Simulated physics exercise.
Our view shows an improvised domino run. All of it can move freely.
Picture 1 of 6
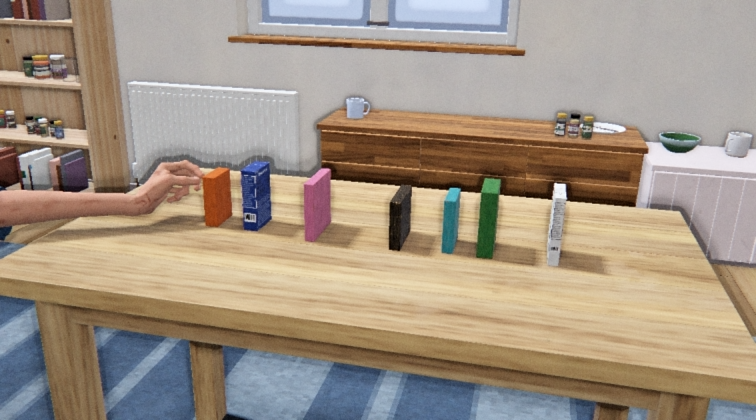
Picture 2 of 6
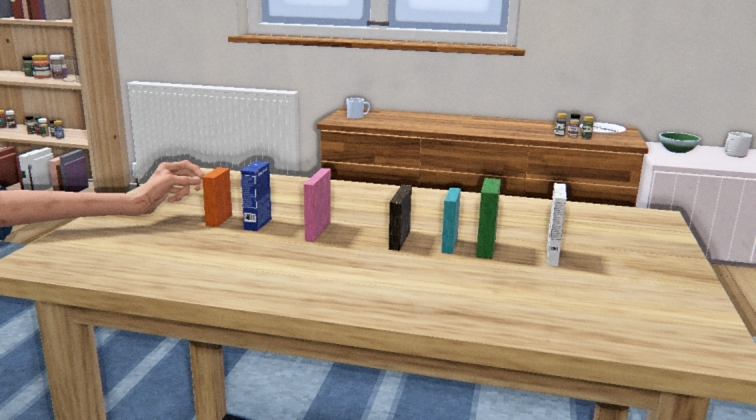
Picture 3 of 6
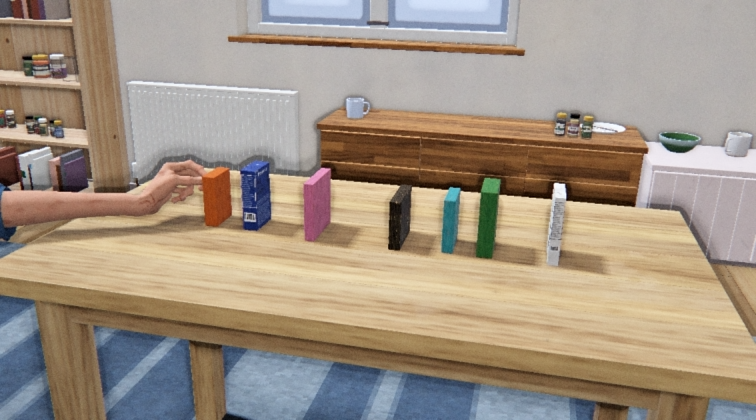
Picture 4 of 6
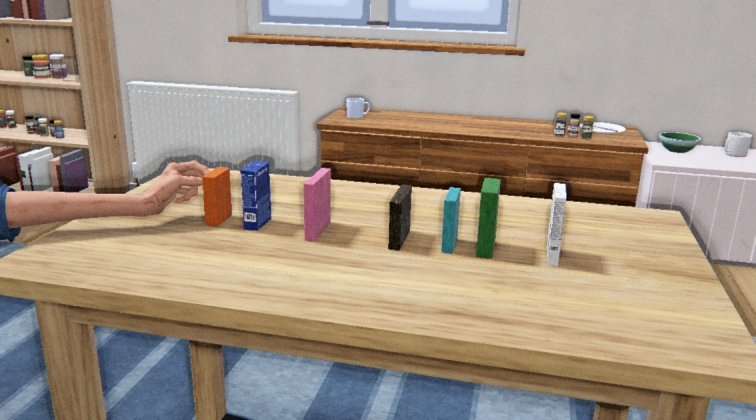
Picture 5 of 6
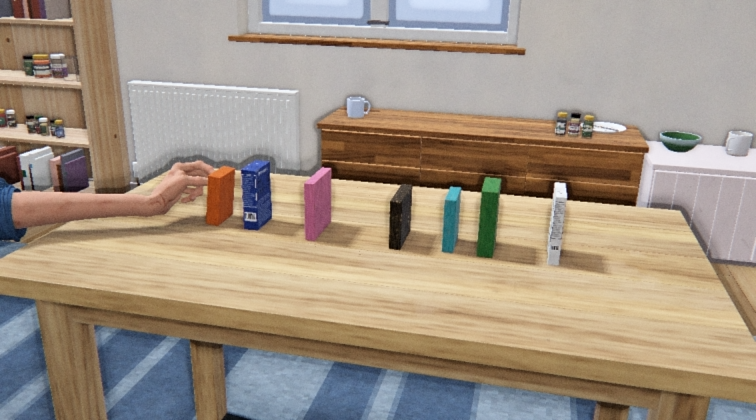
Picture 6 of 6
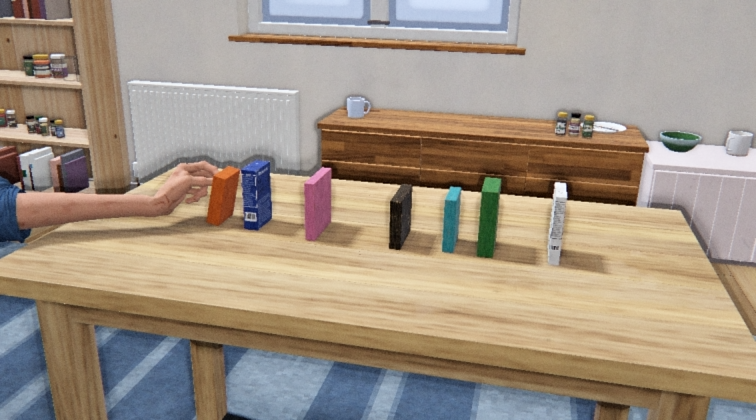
On a wooden table, a hand at the left tilts an orange block rightward.
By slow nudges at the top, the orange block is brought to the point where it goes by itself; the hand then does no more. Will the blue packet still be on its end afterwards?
No - ends up fallen.
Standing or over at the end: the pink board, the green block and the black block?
The pink board tumbles, the green block stays up and the black block stays up.
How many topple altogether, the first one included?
That makes 3 altogether.
Then, 0.60 s later than the last frame, orange block 67° over; blue packet tilted by 61° near (288, 207); pink board tilted by 11°.
Then, 0.80 s later than the last frame, orange block 69° over; blue packet on its side near (296, 221); pink board on its side.
When it is over, lying over on the table, blue packet and pink board; the other 3 as before. End places, in pixels of the last picture, blue packet near (298, 221).
